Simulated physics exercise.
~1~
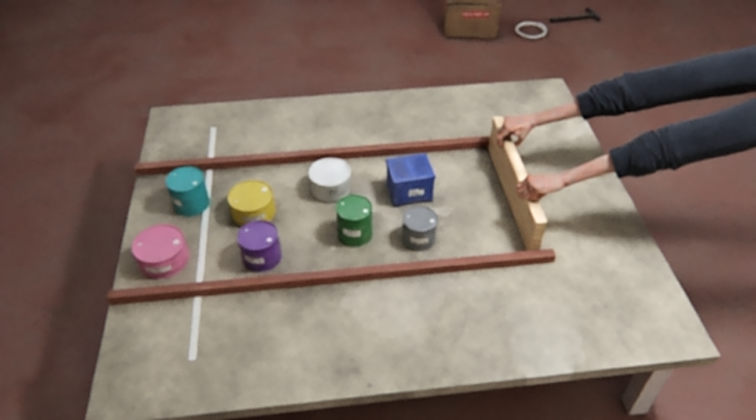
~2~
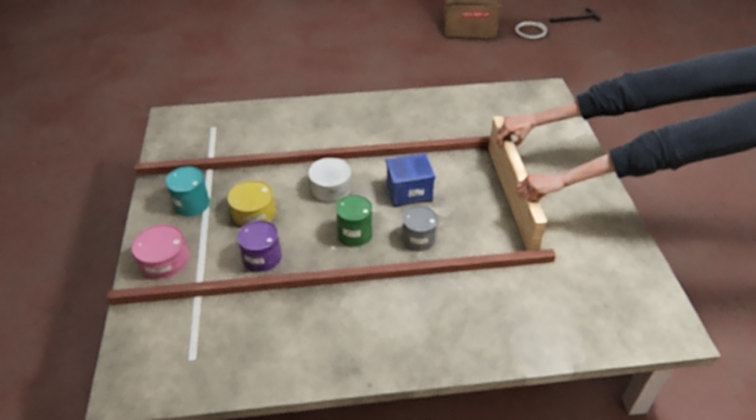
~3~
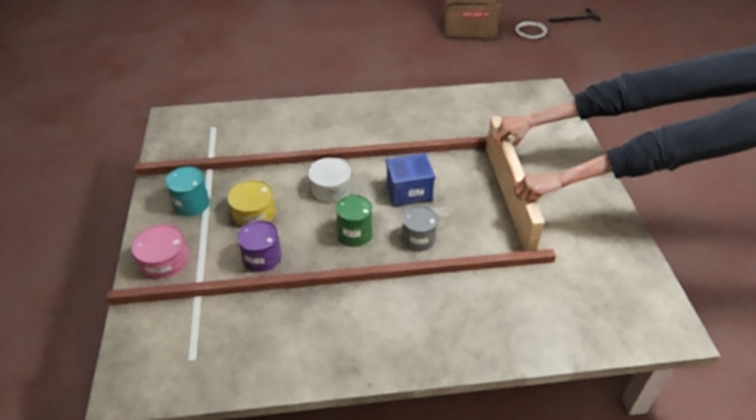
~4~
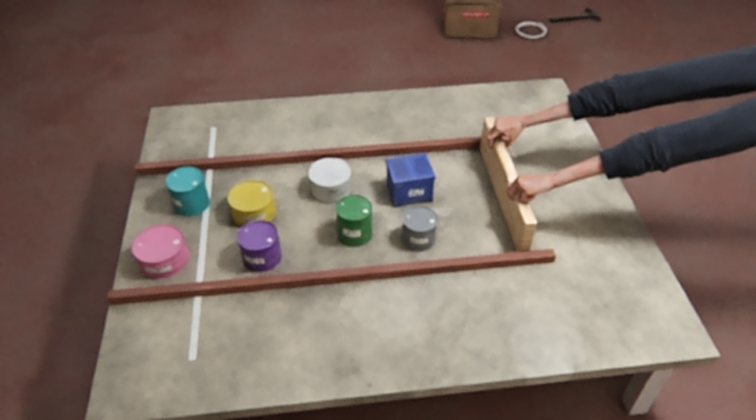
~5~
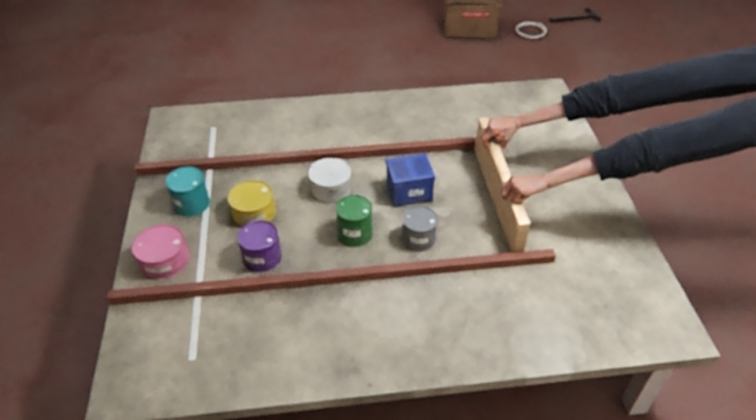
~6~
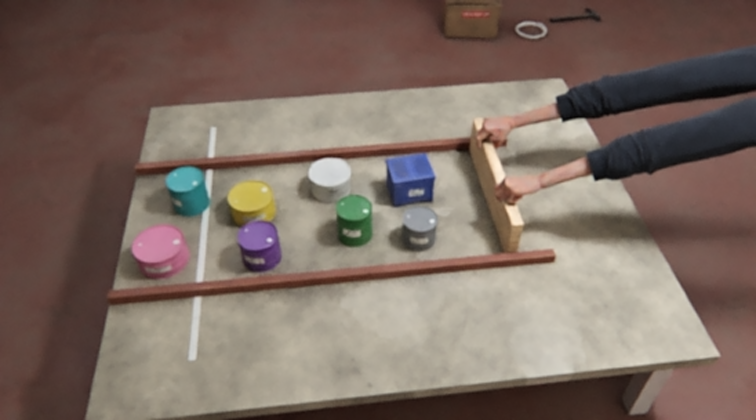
Two hands held a wooden plank upright on a table and slid it slightly left between two red strips, while the eight colourful tubs and containers in front of it stayed still.
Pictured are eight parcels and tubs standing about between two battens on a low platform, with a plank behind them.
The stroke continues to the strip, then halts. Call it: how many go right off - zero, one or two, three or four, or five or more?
One or two go off.
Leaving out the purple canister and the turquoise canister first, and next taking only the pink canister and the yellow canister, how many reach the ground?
First 0, then 1.
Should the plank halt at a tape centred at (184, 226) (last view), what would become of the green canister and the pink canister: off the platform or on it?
The green canister stays put and the pink canister is gone.
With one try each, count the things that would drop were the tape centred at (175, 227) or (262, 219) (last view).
Try by try, 4 and 0.
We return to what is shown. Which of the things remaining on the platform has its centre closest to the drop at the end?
The turquoise canister finishes nearest.
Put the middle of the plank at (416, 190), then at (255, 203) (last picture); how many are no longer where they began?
Tally at point one: 2; at point two: 8.
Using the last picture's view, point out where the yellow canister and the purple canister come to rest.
Near (143, 232) and (140, 267).
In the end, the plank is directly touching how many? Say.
So the total is 3.
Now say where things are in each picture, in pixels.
In the first picture, pink canister (161, 251); turquoise canister (189, 191); yellow canister (252, 204); plank (514, 181); tape (205, 224).
In the second picture, turquoise canister (189, 191); grey canister (420, 229).
In the third picture, yellow canister (252, 204); blue tote (410, 180).
In the fourth picture, pink canister (161, 251); purple canister (260, 246).
In the fifth picture, turquoise canister (189, 191); plank (499, 183).
In the sixth picture, pink canister (161, 251); turquoise canister (189, 191); yellow canister (252, 204); plank (494, 183); tape (205, 224).
Early on, none off yet; pink canister at rest near (161, 251); turquoise canister at rest near (189, 191); yellow canister at rest near (252, 204).
Finally, the number that fall off is one or two; lost, pink canister.
